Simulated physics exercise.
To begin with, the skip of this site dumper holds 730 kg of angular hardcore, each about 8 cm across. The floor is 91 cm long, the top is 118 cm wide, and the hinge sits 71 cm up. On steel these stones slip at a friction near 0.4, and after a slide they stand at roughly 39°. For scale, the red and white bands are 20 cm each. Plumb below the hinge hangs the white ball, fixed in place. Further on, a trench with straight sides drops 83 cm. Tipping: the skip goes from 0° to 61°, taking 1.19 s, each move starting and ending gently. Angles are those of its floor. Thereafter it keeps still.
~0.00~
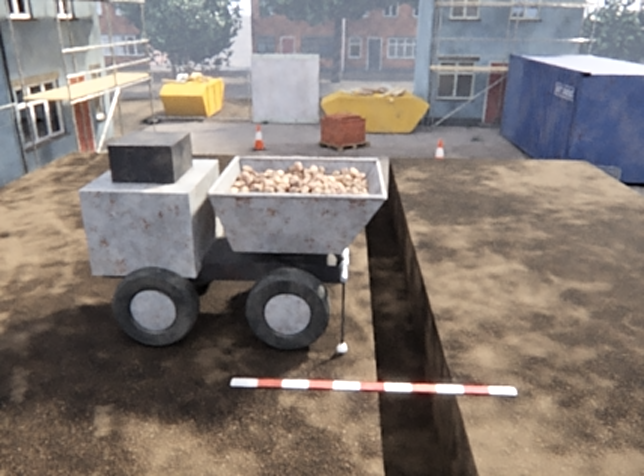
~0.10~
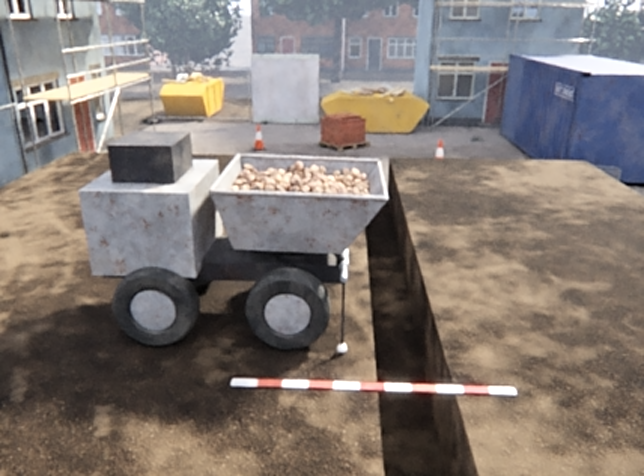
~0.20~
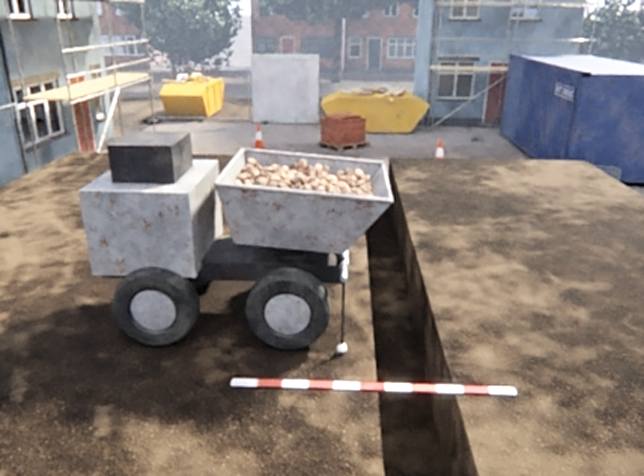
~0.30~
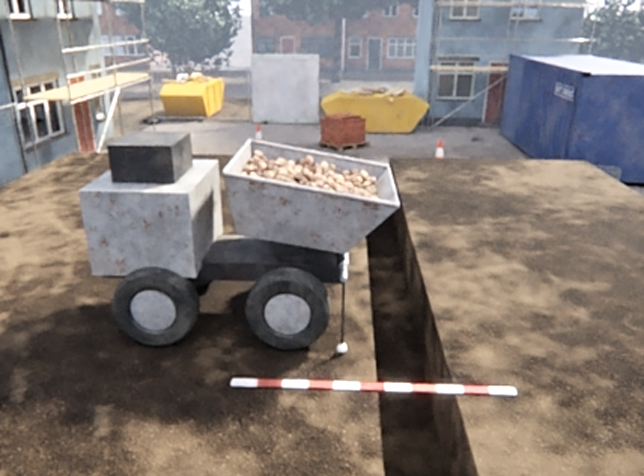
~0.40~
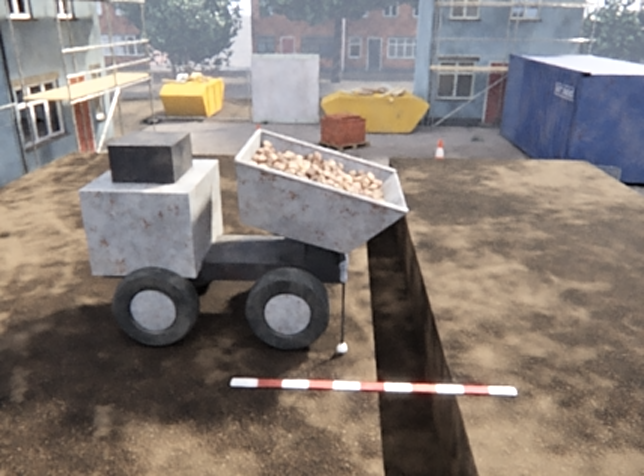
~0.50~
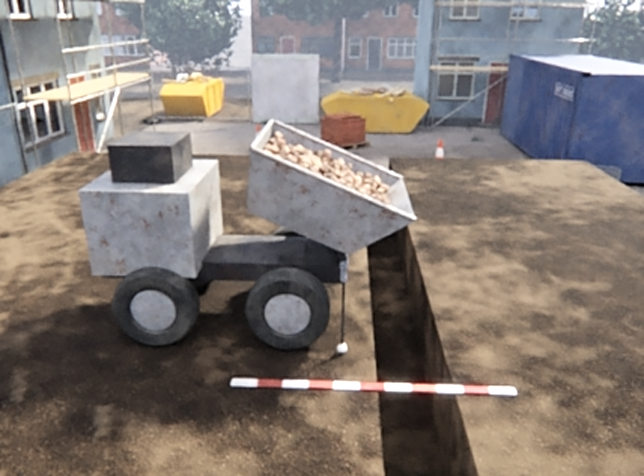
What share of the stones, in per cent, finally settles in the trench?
5 %.
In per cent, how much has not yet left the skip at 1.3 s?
Estimate: Approx. 95 %.
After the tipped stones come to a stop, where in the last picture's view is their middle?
Their middle lands near (465, 316).
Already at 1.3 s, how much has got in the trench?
0 per cent or so by then.
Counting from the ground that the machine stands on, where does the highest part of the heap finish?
Around 20 cm above it, I'd say.
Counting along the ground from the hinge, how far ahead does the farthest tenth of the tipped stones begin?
Roughly 170 cm out along the ground.
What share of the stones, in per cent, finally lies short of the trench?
About 0% of the load.
After 0.9 s the floor is at 51°; 100 % in the skip; the foremost stones are at (418, 236).
After 1.3 s the floor is at 61°; 97 % in the skip, 1 % in the trench, 2 % past the trench; the foremost stones are at (468, 286).
After 1.6 s the floor is at 61°; 83 % in the skip, 1 % in the trench, 16 % past the trench; the foremost stones are at (531, 343).
After 4.4 s the floor is at 61°; 70 % in the skip, 6 % in the trench, 24 % past the trench; the foremost stones are at (581, 321).
